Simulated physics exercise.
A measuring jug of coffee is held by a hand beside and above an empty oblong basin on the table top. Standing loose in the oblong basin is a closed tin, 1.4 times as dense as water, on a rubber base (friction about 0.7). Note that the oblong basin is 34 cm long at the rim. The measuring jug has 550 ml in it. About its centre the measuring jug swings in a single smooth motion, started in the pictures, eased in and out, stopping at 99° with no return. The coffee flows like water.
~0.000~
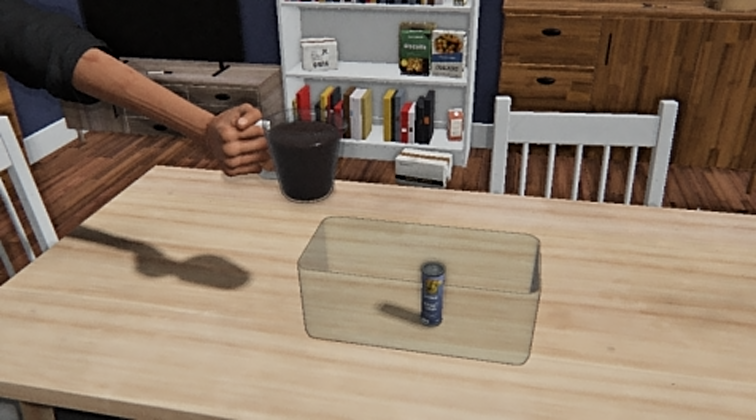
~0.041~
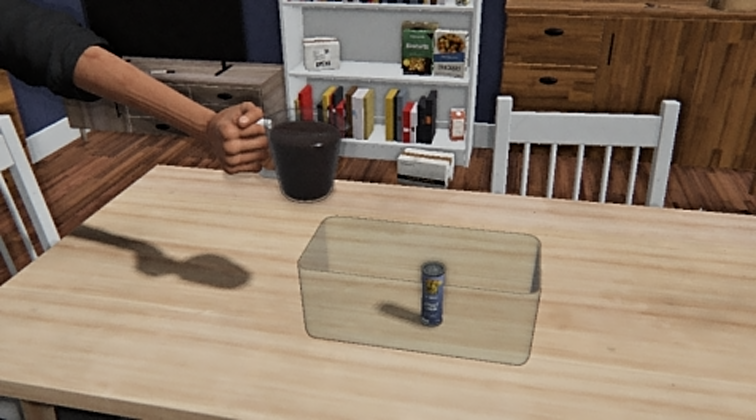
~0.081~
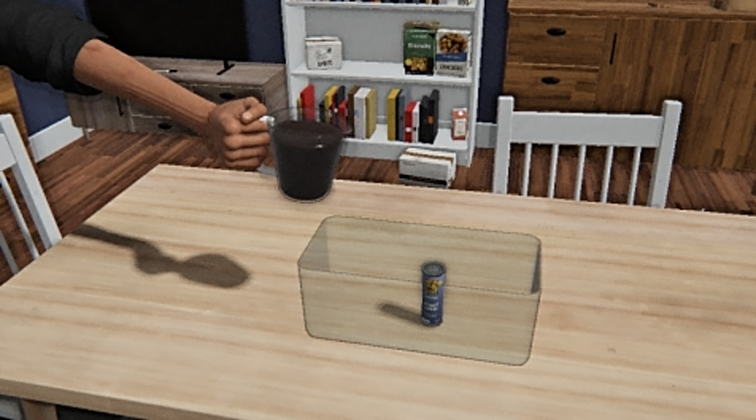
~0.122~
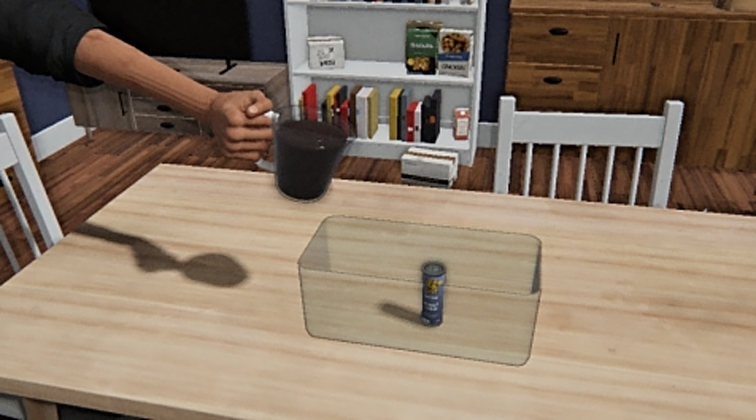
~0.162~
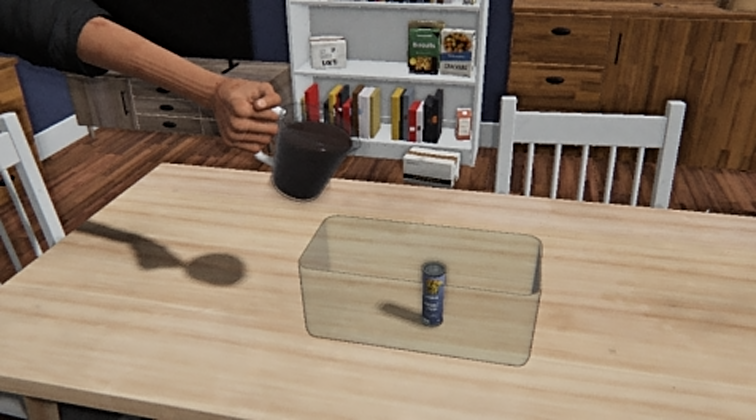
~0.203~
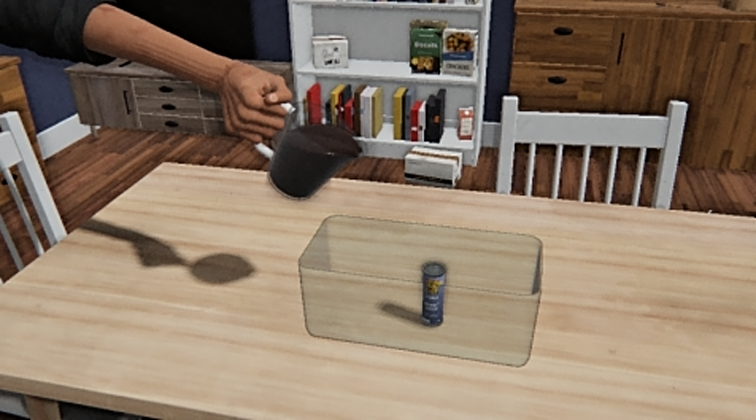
At a wooden dining table, a hand tilting a glass jug of dark liquid rightward beside a clear basin holding a small can.
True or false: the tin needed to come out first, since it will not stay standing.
False.
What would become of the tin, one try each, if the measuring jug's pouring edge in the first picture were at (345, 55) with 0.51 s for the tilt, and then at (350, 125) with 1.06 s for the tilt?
Try 1: Tipped over; try 2: Still standing.
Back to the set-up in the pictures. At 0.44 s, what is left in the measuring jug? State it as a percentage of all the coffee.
I reckon about 46 in a hundred is still held.
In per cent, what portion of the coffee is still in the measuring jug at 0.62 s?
Share remaining: Approx. 10 %.
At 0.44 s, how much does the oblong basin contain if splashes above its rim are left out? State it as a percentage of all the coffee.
Near 22 in a hundred.
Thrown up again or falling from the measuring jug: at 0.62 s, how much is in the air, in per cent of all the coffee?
About 14 percent.
Then, 0.44 s in, the tilt is 95° and 47 per cent is still to pour; the tin stands where it began.
Then, 0.62 s in, the tilt is 99° and 11 per cent is still to pour; the tin stands where it began.
Then, 0.81 s in, the tilt is 99° and 1 per cent is still to pour; the tin stands where it began.
Then, 1.01 s in, the tilt is 99° and 0 per cent is still to pour; the tin stands where it began.
Finally, the tin stands where it began.
